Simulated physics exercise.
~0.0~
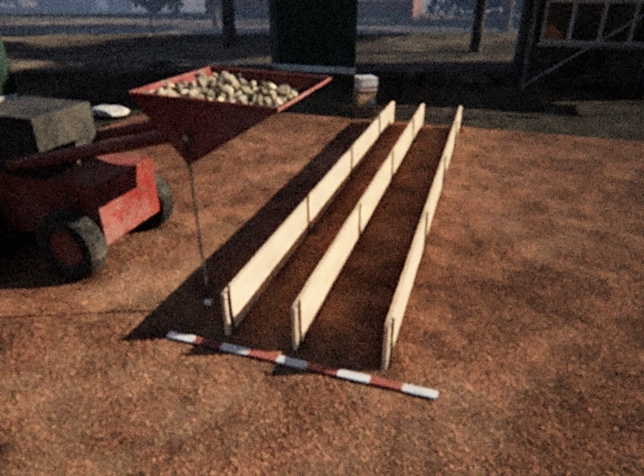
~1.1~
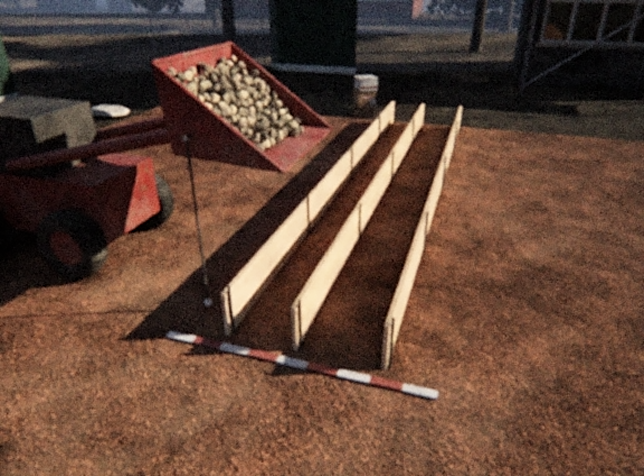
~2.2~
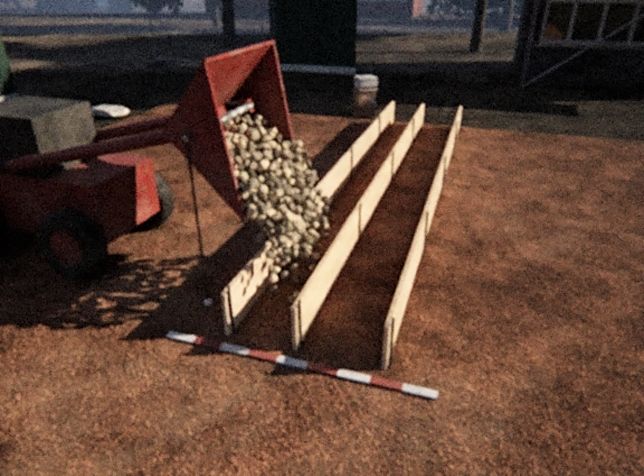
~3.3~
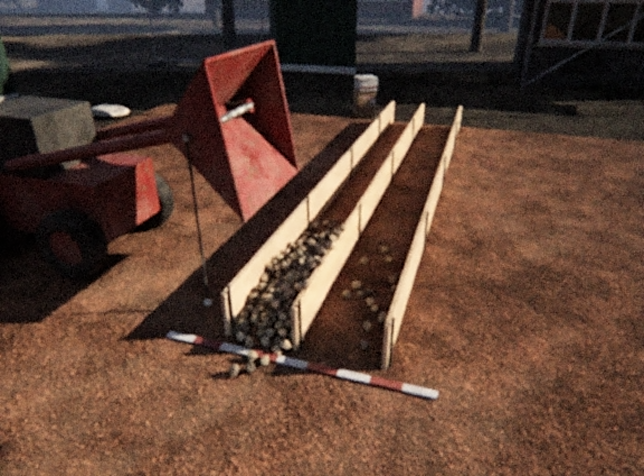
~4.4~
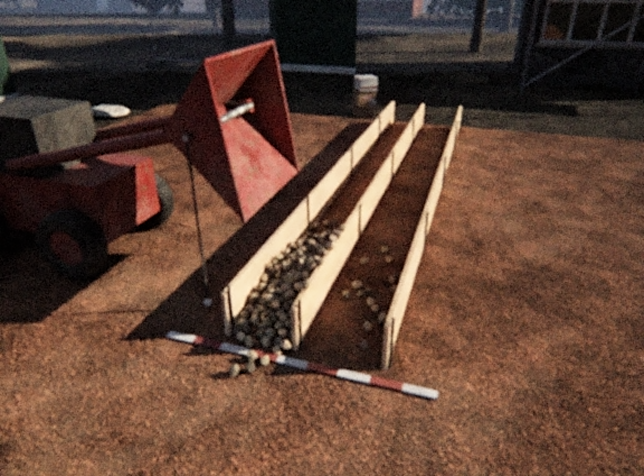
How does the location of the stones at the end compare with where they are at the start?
At the start the stones are heaped in the red bucket, and at the end they lie on the ground lower down and to the right, mostly between the left and middle boards.
